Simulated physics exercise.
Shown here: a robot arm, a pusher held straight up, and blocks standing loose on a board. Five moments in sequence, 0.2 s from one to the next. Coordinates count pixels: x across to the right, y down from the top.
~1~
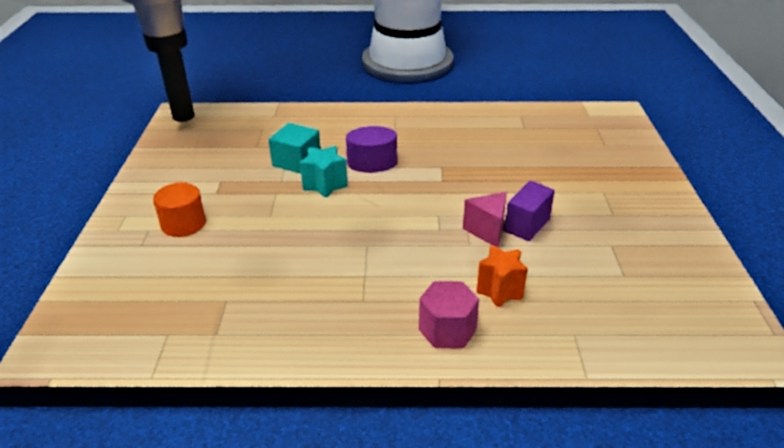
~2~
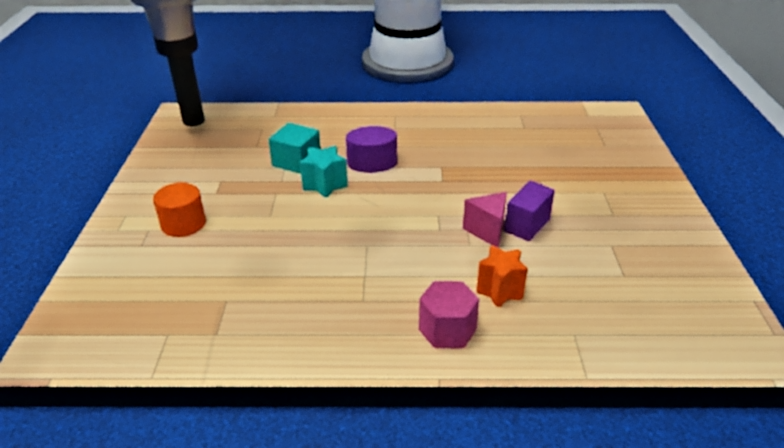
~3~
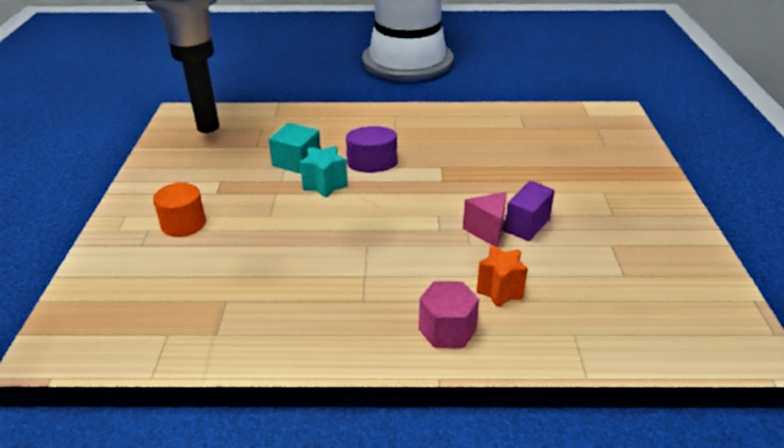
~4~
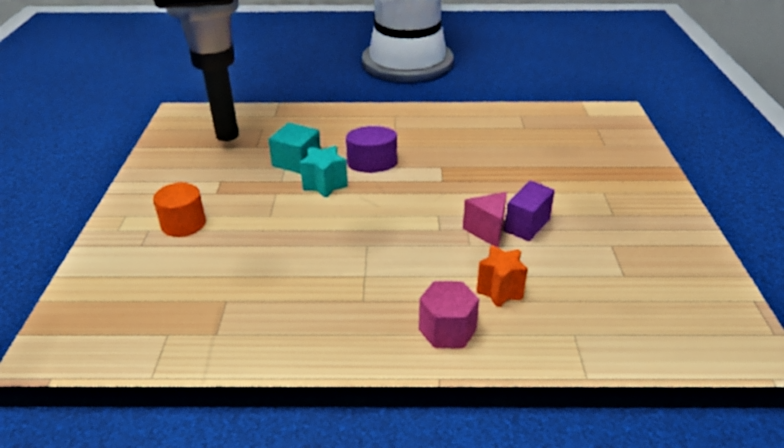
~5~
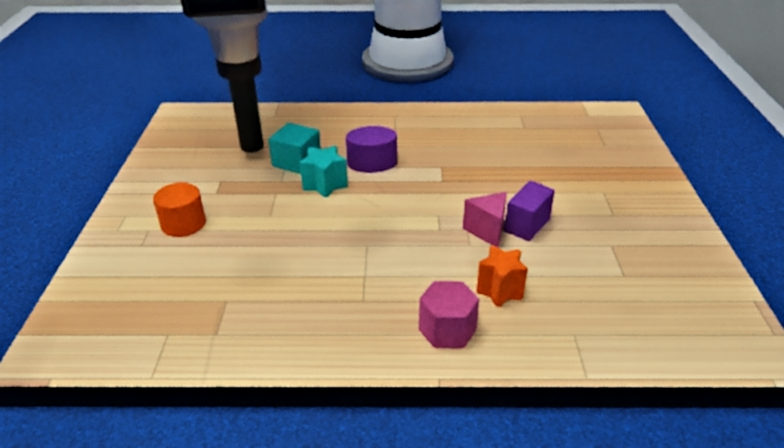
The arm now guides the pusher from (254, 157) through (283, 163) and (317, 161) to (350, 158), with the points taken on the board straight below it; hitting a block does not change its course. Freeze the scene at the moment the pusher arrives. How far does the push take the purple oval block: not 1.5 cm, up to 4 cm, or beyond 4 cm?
It shifts over 4 cm.
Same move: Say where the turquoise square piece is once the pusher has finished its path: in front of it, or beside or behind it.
Ahead to the end.
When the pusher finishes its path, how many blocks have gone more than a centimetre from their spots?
The way I see it, the answer is two.
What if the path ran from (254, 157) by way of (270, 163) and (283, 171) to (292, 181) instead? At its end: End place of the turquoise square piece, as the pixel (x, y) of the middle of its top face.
Pixel (313, 136).
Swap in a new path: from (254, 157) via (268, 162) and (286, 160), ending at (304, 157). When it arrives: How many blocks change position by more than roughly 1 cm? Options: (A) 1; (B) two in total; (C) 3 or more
Correct choice: A.
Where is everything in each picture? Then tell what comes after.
The first picture shows lower end of the pusher at (184, 117), tops of blocks, turquoise square piece at (294, 134), turquoise star block at (323, 156), purple oval block at (371, 135).
The second picture shows pusher at (194, 122), blocks as before.
The third picture shows pusher at (208, 128), blocks as before.
The fourth picture shows pusher at (228, 136), blocks as before.
The fifth picture shows pusher at (252, 147), turquoise square piece at (294, 134), turquoise star block at (323, 156), purple oval block at (371, 135).
What follows on the original path. One third of the way, pusher at (282, 153); turquoise square piece at (312, 134), turned 20° anticlockwise.
Two thirds of the way, pusher at (316, 151); turquoise square piece at (347, 132), turned 20° anticlockwise; purple oval block at (391, 134).
At the end, pusher at (350, 148); turquoise square piece at (381, 130), turned 15° anticlockwise; turquoise star block not moved; purple oval block at (425, 134).
